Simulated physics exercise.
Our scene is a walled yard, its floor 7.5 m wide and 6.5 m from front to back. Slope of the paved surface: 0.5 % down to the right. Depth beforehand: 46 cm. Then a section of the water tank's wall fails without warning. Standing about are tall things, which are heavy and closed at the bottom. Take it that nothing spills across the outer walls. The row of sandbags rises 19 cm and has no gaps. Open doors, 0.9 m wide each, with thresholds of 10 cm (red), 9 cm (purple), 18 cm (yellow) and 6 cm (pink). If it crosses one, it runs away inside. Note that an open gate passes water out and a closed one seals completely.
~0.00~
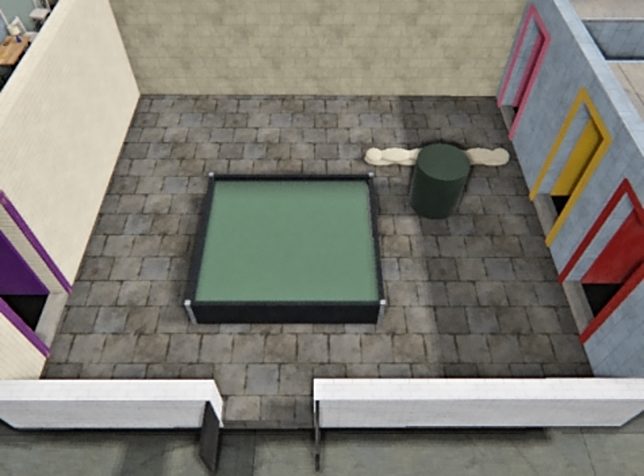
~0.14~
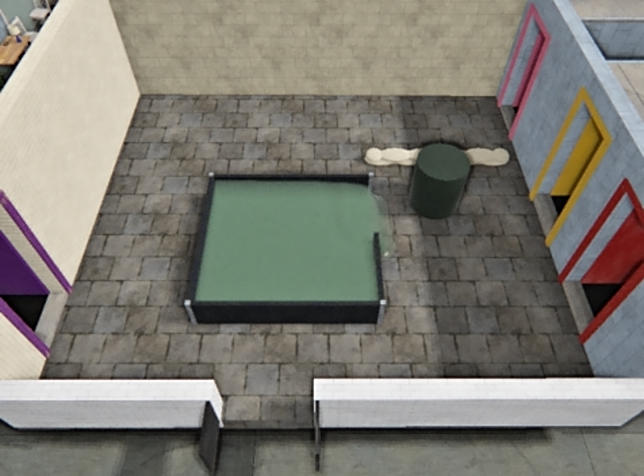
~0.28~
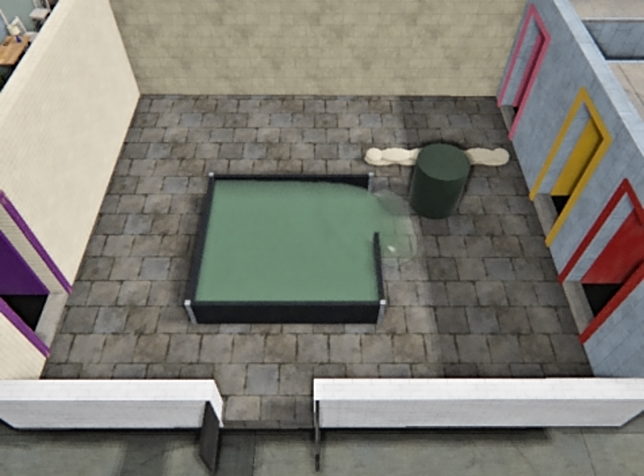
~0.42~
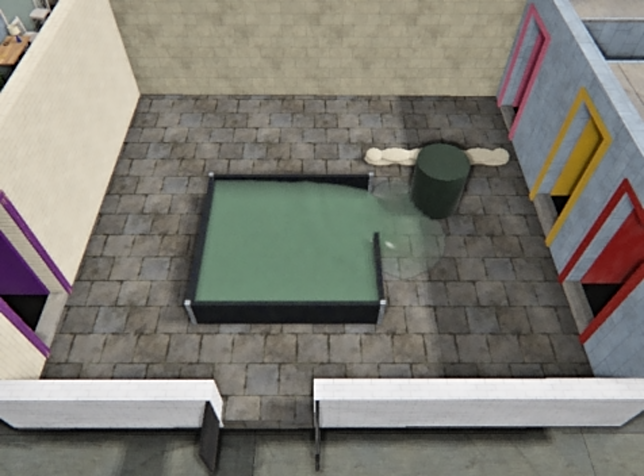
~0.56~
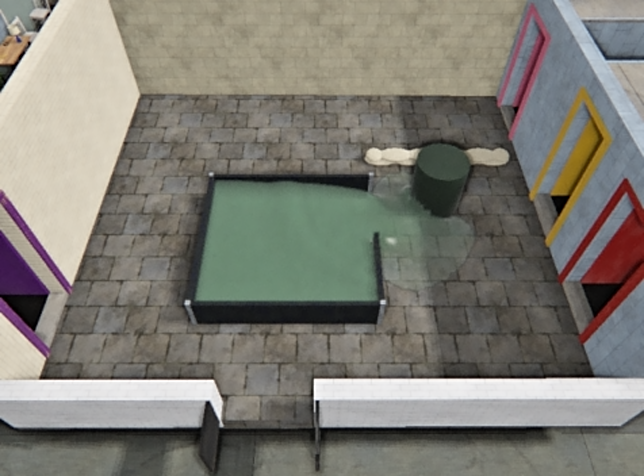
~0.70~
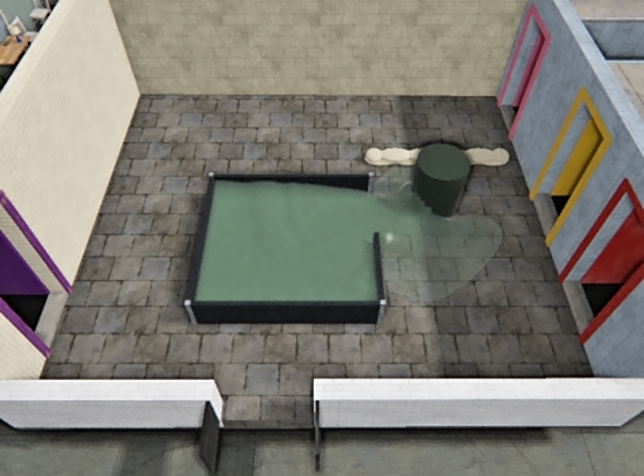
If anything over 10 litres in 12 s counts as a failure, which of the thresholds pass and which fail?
The red door fails. The purple door passes. The yellow door passes. The pink door passes.
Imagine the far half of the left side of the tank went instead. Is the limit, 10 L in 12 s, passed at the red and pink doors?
Result: Red limit not passed, pink limit passed.
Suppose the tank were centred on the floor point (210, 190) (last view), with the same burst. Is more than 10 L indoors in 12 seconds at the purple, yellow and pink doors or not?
So the purple door keeps within it, the yellow door keeps within it and the pink door tops the limit.
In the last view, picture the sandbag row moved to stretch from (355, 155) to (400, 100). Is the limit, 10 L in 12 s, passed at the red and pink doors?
Note - red: Limit exceeded; pink: Limit exceeded.
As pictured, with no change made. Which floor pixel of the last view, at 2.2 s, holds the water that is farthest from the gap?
That lands around (595, 401) in the last picture.
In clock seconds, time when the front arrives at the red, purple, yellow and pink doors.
Red = 1.6 s, purple = 7.5 s, yellow = 1.0 s, pink = 2.8 s.
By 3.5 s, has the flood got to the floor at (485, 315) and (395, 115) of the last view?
Soaked, soaked.
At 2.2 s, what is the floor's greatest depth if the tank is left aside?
I'd say near 36 centimetres.
After 1.4 s water covers 15 % of the floor and is deepest (38 cm) near (404, 206); red door not reached, purple door not reached, yellow door 15 cm at the sill, 0 L in, pink door not reached.
After 2.2 s water covers 25 % of the floor and is deepest (36 cm) near (404, 206); red door 17 cm at the sill, 7 L in, purple door not reached, yellow door 15 cm at the sill, 0 L in, pink door not reached.
After 3.5 s water covers 35 % of the floor and is deepest (28 cm) near (577, 387); red door 17 cm at the sill, 36 L in, purple door not reached, yellow door 17 cm at the sill, 1 L in, pink door 3 cm at the sill, 0 L in.
After 7.0 s water covers 75 % of the floor and is deepest (18 cm) near (586, 375); red door 15 cm at the sill, 97 L in, purple door not reached, yellow door 12 cm at the sill, 2 L in, pink door 4 cm at the sill, 0 L in.
After 12.0 s water covers 95 % of the floor and is deepest (12 cm) near (516, 170); red door 11 cm at the sill, 128 L in, purple door 7 cm at the sill, 1 L in, yellow door 11 cm at the sill, 2 L in, pink door 3 cm at the sill, 1 L in.
